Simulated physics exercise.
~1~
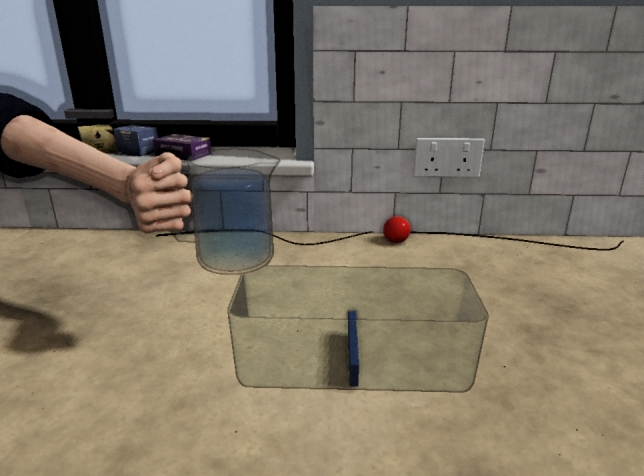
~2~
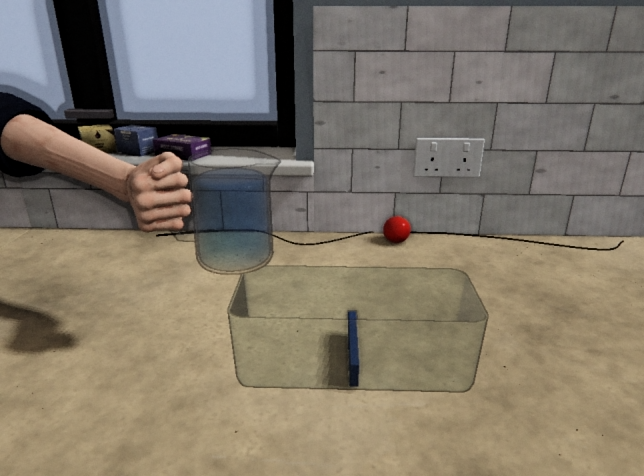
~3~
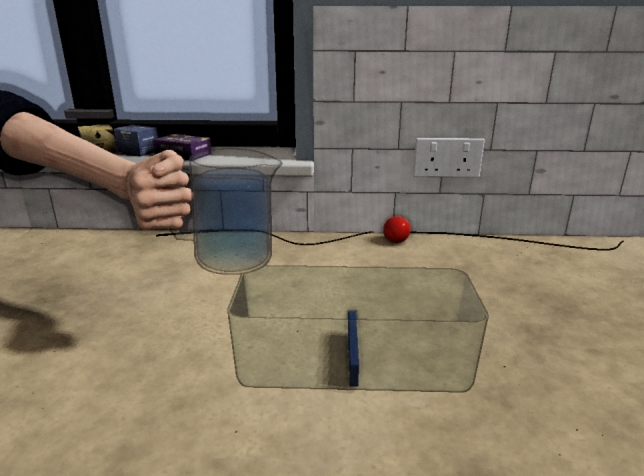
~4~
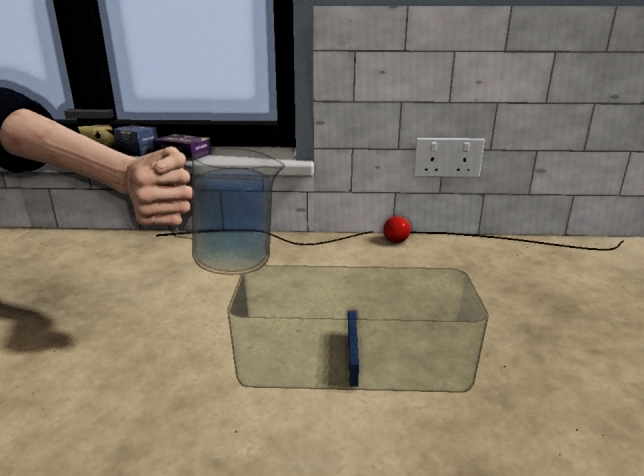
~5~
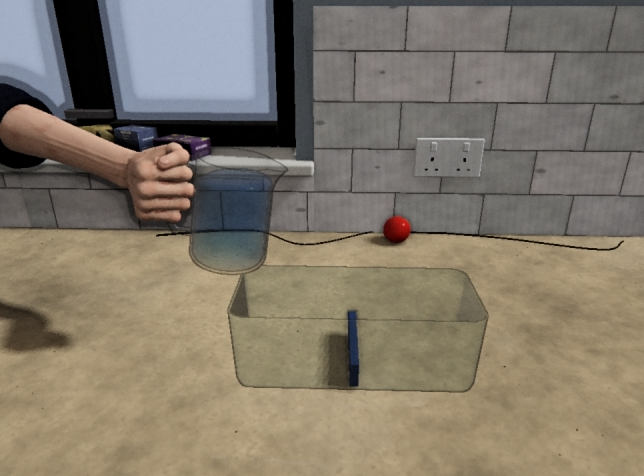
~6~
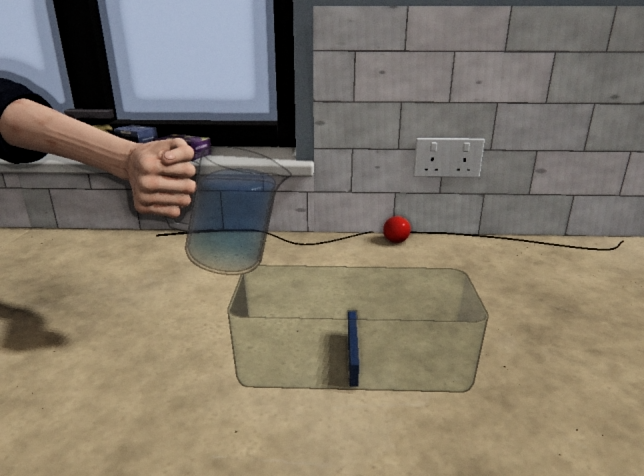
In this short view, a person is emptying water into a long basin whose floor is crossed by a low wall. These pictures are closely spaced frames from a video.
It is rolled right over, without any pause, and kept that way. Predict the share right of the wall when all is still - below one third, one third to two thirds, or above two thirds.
My call is that the right side misses a third.
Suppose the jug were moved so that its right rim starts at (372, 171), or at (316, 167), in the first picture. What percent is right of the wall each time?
Close to 90 in a hundred, and close to 65 in a hundred.
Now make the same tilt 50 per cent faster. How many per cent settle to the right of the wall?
Near 15 %.
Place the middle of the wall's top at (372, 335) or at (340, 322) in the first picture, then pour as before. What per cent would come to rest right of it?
5 %, then 25 %.
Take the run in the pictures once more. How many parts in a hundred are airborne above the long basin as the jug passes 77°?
Roughly 15 percent.
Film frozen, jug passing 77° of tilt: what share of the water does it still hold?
It still holds around 85 per cent there.
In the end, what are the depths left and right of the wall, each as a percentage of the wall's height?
It settles around 80 on the left side and around 20 on the right side.
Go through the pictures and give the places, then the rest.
The first frame shows tilt 0°; pouring edge (280, 160); surface from (195, 176) to (268, 178); the long basin's rim runs from (236, 290) to (476, 294); the wall's top is at (353, 336).
The second frame shows tilt 1°; pouring edge (280, 161); surface from (195, 176) to (268, 177).
The third frame shows tilt 2°; pouring edge (282, 162); surface from (197, 176) to (268, 179).
The fourth frame shows tilt 5°; pouring edge (285, 165); surface from (198, 176) to (271, 178).
The fifth frame shows tilt 9°; pouring edge (288, 169); surface from (200, 177) to (273, 178).
The sixth frame shows tilt 14°; pouring edge (292, 174); surface from (201, 179) to (278, 180).
A moment on, the jug is tipped on its side and 83 per cent is still to pour, 3 is left of the wall and 0 right of it.
Next, the jug is tipped right over and 26 per cent is still to pour, 49 is left of the wall and 9 right of it.
Then the jug is tipped right over and 1 per cent is still to pour, 81 is left of the wall and 11 right of it.
Later the jug is tipped right over and 0 per cent is still to pour, 77 is left of the wall and 17 right of it.
Finally, 77 per cent lies left of the wall, 18 right of it and 6 outside.
